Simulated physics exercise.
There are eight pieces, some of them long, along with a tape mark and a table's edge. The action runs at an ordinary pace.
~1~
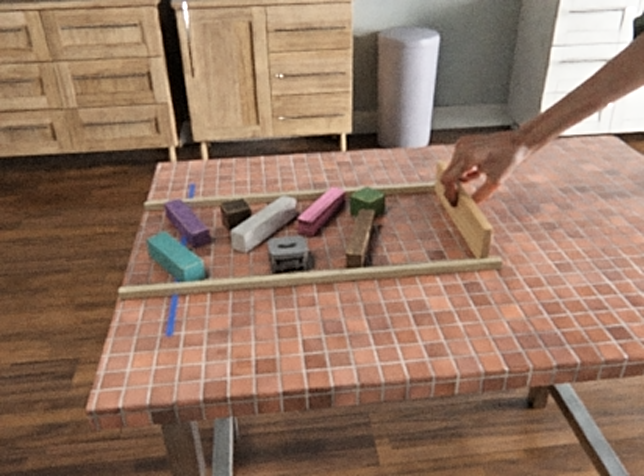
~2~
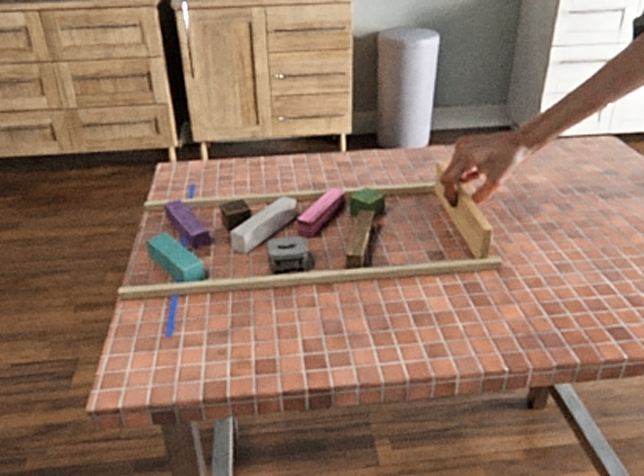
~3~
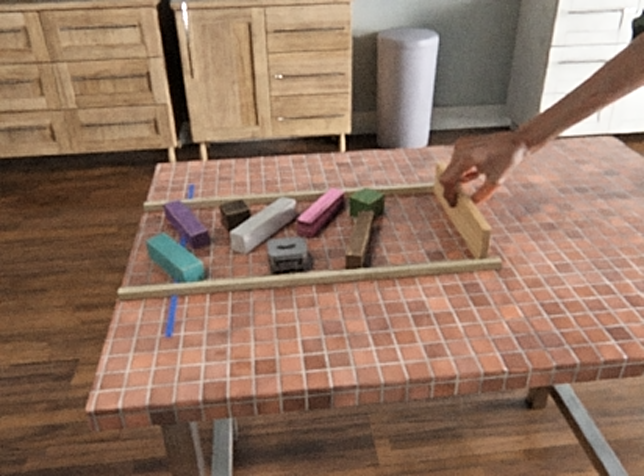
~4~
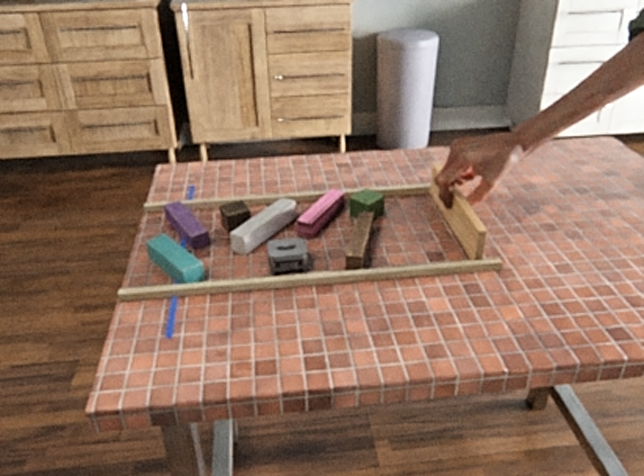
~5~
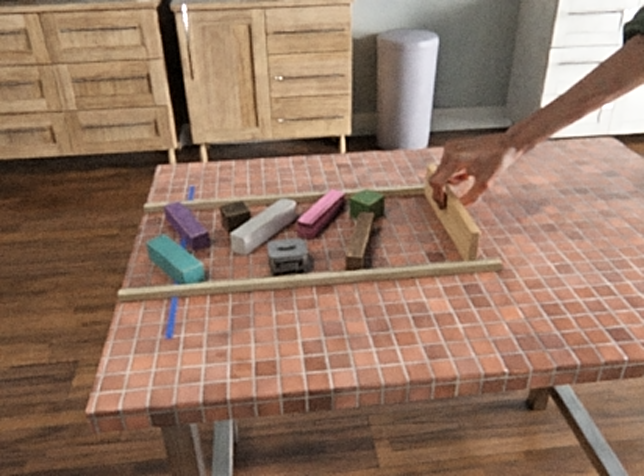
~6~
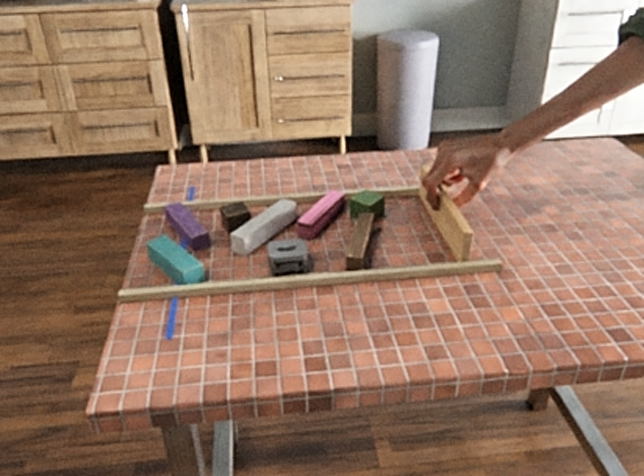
To begin with, a hand holds a wooden board upright at the right end of two rails on a tiled table, with coloured blocks and a grey case lying between them. The hand then slides the board a short way left, while the blocks and case stay still.
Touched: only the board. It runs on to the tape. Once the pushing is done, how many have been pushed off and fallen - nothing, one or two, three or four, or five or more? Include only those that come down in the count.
The push clears off a handful of three or four.
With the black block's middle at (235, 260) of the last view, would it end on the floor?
Lab note: Started there, it ends up below.
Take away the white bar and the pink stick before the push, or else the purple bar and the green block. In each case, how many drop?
First try: 2 fallen; other try: 2.
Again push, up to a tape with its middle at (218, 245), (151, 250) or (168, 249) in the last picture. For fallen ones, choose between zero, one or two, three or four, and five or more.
Taking the three tapes one at a time, the answers are one to two, then five or more, then either three or four.
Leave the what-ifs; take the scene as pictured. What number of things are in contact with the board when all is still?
Total: 2.
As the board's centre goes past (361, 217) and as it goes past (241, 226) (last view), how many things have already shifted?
At the first point the count is 3, at the second it's 8.
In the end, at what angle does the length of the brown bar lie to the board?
Somewhere near 0 degrees, I'd say.
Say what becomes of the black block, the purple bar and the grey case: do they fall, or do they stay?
Black block - gone, purple bar - gone, grey case - still on top.
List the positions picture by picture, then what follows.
In the first frame, turquoise bar (175, 258); purple bar (187, 222); black block (236, 215); board (460, 208); tape (183, 244).
In the second frame, purple bar (186, 223); pink stick (322, 211).
In the third frame, black block (236, 216); green block (367, 205).
In the fourth frame, turquoise bar (175, 260); board (455, 209).
In the fifth frame, purple bar (186, 225); grey case (287, 257).
In the sixth frame, turquoise bar (175, 261); purple bar (186, 225); black block (236, 218); board (443, 211); tape (183, 247).
A little later, none off yet; turquoise bar at rest near (175, 261); purple bar at rest near (186, 225); black block at rest near (236, 218).
Next, none off yet; turquoise bar at rest near (175, 261); purple bar at rest near (186, 225); black block shifted a little near (221, 217).
Later still, none off yet; turquoise bar shifted a little near (149, 264); purple bar shifted about its own width near (134, 234); black block shifted well along near (158, 222).
When it is over, the number that fall off is three or four; down, white bar, black block, purple bar and turquoise bar.
